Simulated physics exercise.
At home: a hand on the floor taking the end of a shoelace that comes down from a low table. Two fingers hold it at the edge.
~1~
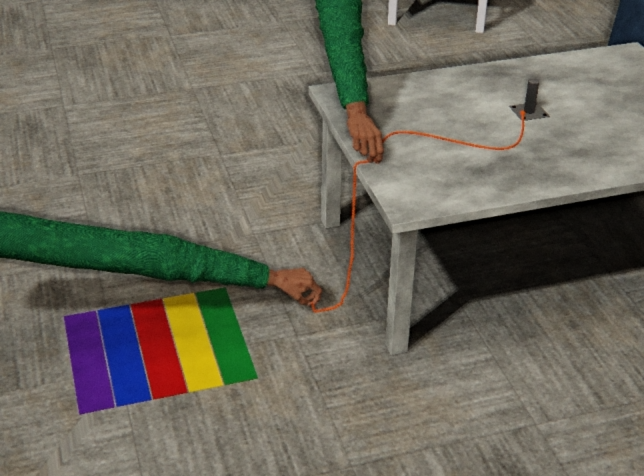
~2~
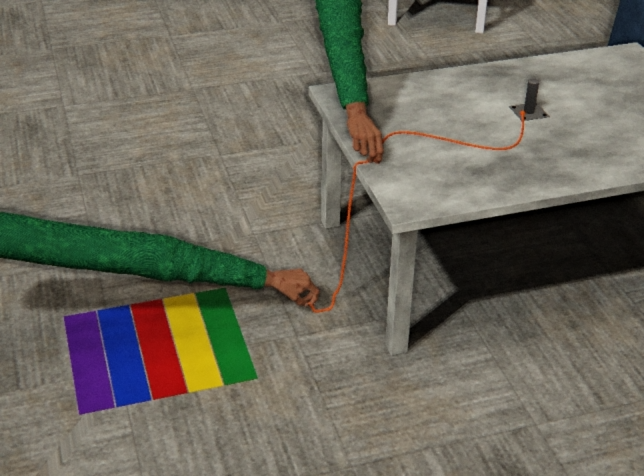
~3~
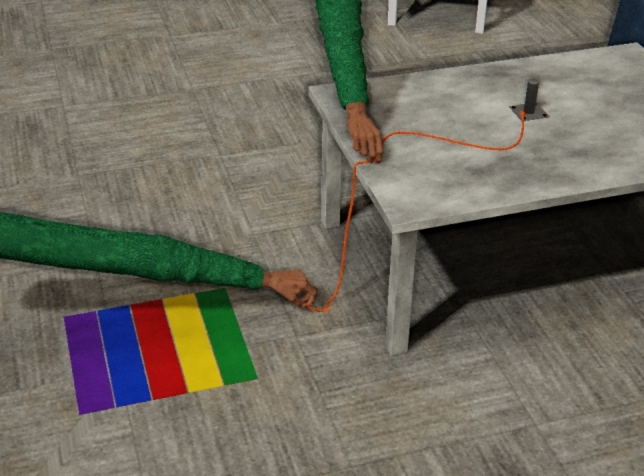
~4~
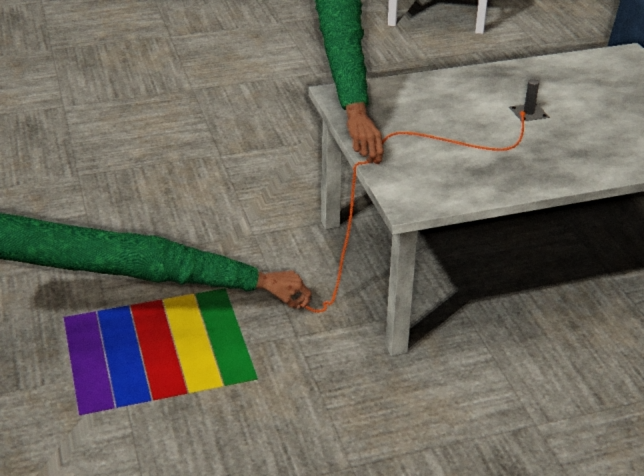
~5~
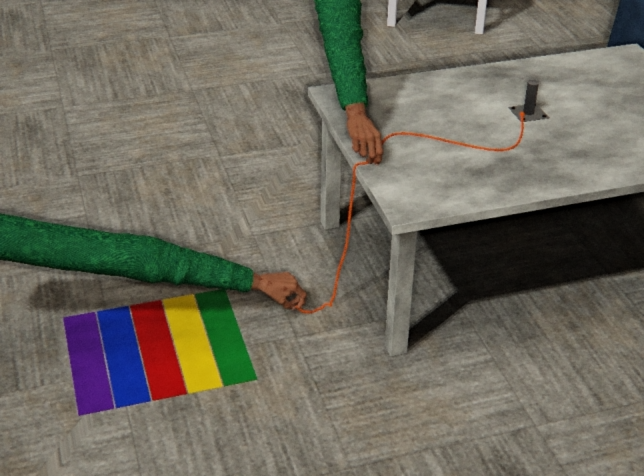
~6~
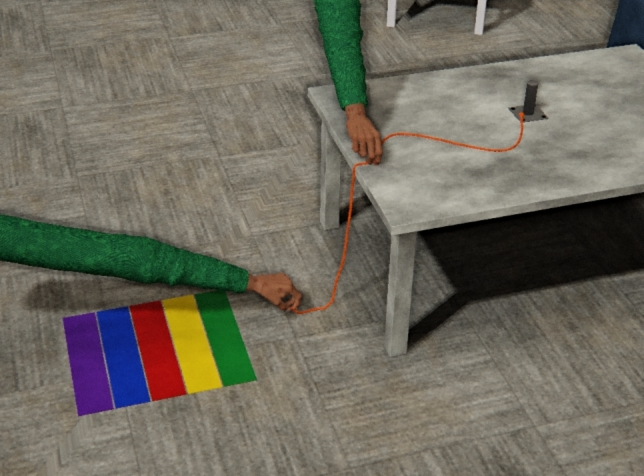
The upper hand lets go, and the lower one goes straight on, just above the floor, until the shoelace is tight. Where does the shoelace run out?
The end stops over the blue strip.
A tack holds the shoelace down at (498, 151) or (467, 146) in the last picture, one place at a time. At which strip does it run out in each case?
In that order: Red; red.
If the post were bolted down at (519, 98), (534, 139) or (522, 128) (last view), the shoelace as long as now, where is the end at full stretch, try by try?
In that order: (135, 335), (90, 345) and (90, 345).
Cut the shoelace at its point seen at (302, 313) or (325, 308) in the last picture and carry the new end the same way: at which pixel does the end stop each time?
The places are (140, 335) and (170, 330).
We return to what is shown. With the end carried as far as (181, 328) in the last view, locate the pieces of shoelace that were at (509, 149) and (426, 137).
Near (461, 131) and (388, 150).
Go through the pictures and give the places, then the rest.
In the first picture, end (312, 302); green (236, 364); yellow (201, 371); red (166, 378); blue (130, 385); purple (94, 392).
In the second picture, end (309, 303); shoelace through (523, 130) (475, 146) (397, 133) (359, 164) (348, 228) (339, 287).
In the third picture, end (307, 304).
In the fourth picture, end (301, 305); shoelace through (523, 130) (475, 147) (397, 134) (359, 164) (349, 229) (336, 288).
In the fifth picture, end (296, 306).
In the sixth picture, end (292, 308); shoelace through (522, 131) (474, 148) (396, 135) (358, 165) (348, 230) (335, 289).
Soon after, end near (181, 328); over yellow.
After that, end near (140, 336); over red.
At the stop, end near (116, 340); over blue. It gets as far as the blue strip.
